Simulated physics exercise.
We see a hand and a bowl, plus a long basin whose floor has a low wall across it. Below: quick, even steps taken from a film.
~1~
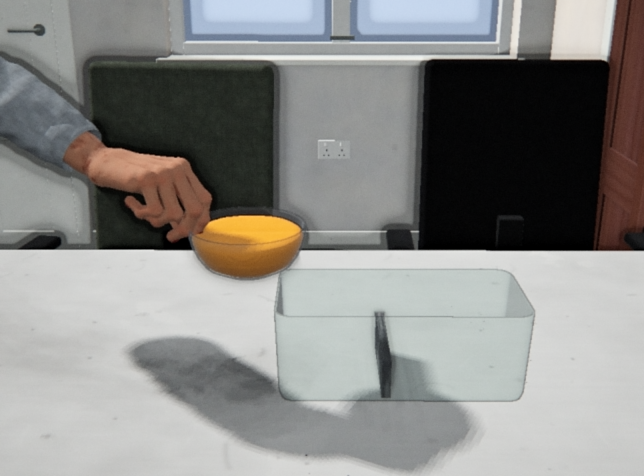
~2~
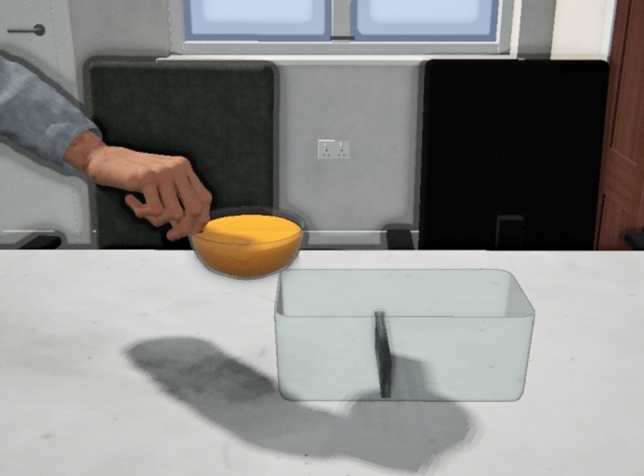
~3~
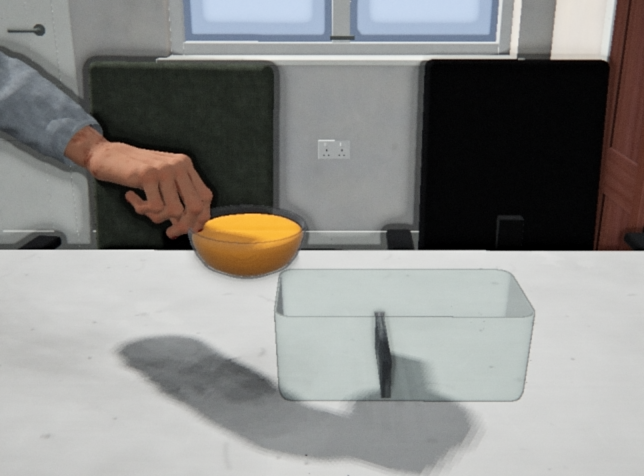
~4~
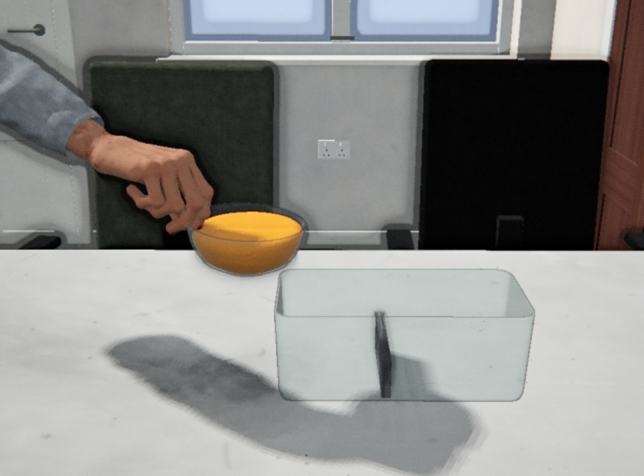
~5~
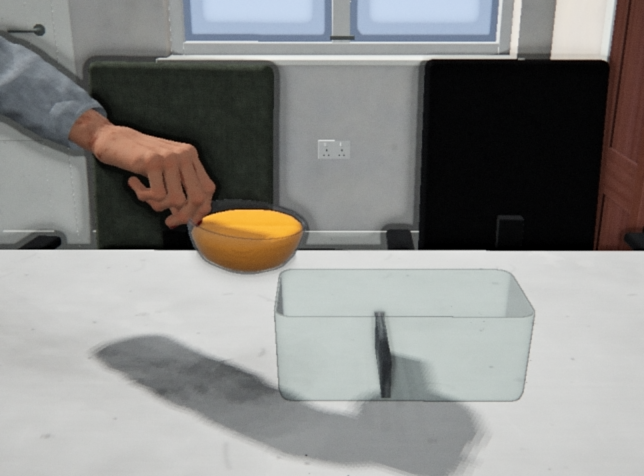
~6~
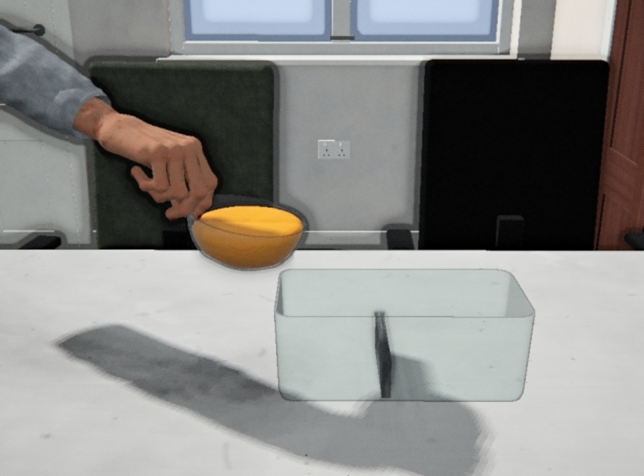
A hand in a grey-blue sleeve, reaching in from the left, holds a clear bowl of orange juice above a pale tabletop, seen from the front in a room with two dark chairs and a window. Right of the bowl sits a long, clear basin with a low dark wall across its floor. The bowl starts level, then slowly tilts slightly rightward as the hand and shadow shift, while the camera stays still.
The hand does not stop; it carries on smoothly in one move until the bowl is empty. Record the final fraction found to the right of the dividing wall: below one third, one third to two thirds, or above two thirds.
I'd put the amount right of the wall between the two marks of a third and two thirds.
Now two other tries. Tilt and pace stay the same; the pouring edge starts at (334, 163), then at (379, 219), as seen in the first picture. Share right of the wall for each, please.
Start one gives some 90 %, start two some 95 %.
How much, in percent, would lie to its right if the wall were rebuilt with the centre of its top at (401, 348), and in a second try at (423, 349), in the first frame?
15 per cent, then 10 per cent, roughly.
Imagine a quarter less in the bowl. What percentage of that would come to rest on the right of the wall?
I'd put it at around 30 %.
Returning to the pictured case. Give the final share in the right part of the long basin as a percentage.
Roughly 45 %.
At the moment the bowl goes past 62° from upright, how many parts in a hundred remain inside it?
Roughly 50 in a hundred.
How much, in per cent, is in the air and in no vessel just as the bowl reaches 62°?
Around 40 in a hundred.
A moment on, the tilt is 62° and 48 per cent is still to pour, 14 is left of the wall and 0 right of it.
Next, the tilt is 93° and 3 per cent is still to pour, 43 is left of the wall and 42 right of it.
Then the tilt is 96° and 0 per cent is still to pour, 55 is left of the wall and 44 right of it.
Later the tilt is 96° and 0 per cent is still to pour, 55 is left of the wall and 44 right of it.
Finally, 55 per cent lies left of the wall, 44 right of it and 0 outside.
